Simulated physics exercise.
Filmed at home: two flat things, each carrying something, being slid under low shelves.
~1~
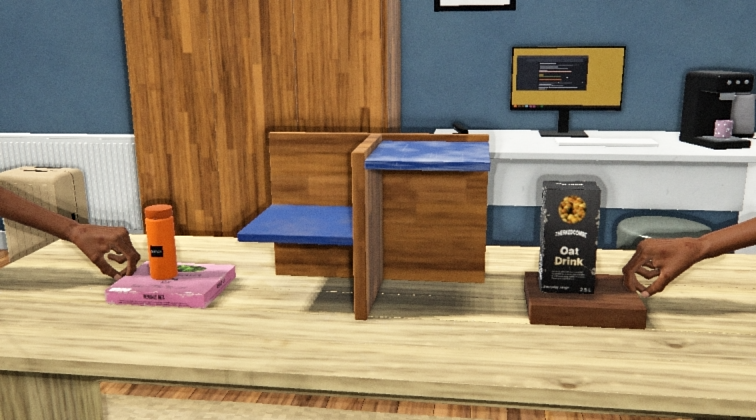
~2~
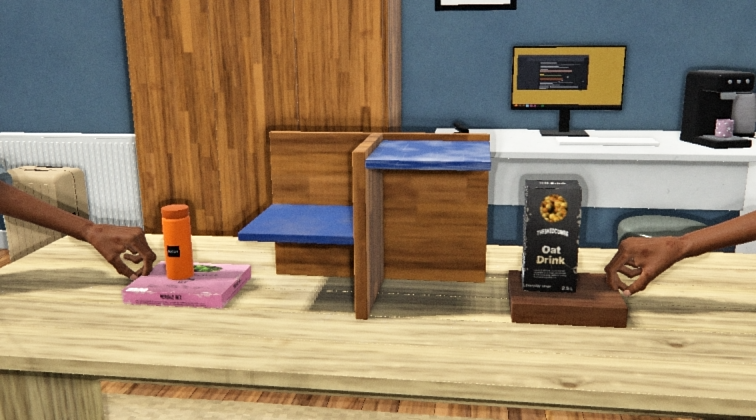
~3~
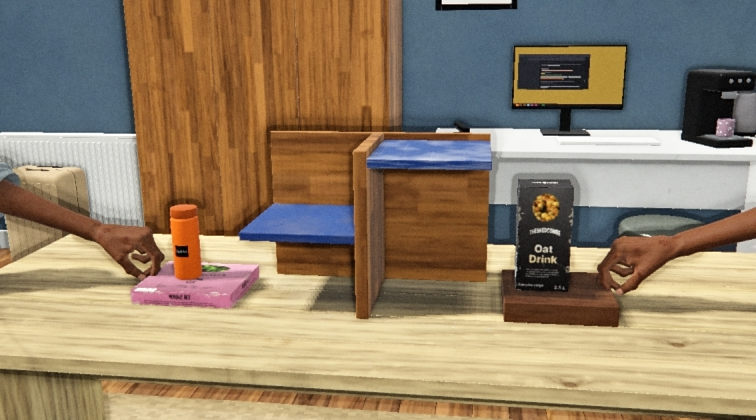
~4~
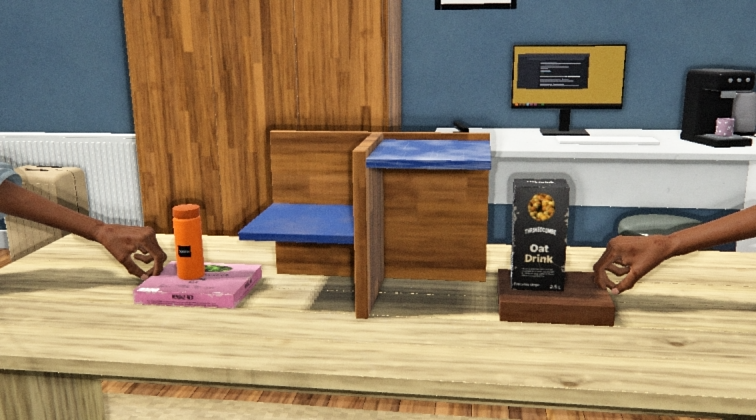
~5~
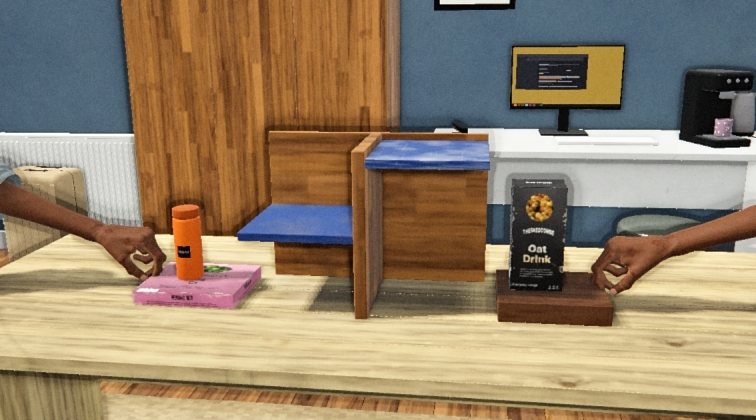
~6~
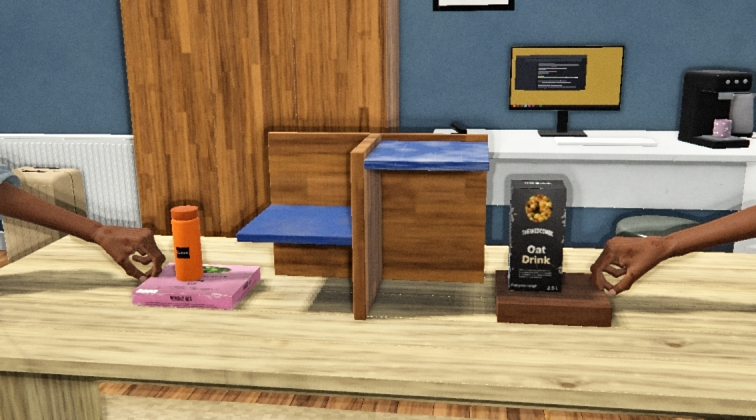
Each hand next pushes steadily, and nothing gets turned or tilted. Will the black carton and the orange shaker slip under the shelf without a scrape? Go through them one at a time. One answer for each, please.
One at a time: The black carton slips under; the orange shaker gets scraped.
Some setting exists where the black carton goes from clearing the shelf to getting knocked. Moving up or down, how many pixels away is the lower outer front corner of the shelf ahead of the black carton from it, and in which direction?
Down, by around 24 pixels.
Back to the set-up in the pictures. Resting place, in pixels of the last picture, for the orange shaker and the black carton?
The orange shaker ends at (232, 272) and the black carton at (419, 233).
Then, 1.06 s on from there, black carton riding along near (478, 234); orange shaker riding along near (234, 245).
Then, 1.62 s on from there, black carton riding along near (438, 233); orange shaker turned 27° from its first pose near (249, 244).
Then, 1.82 s on from there, black carton riding along near (424, 233); orange shaker turned 64° from its first pose near (240, 253).
In the end, the black carton passes below, near (419, 233); the orange shaker is knocked back, near (232, 272).
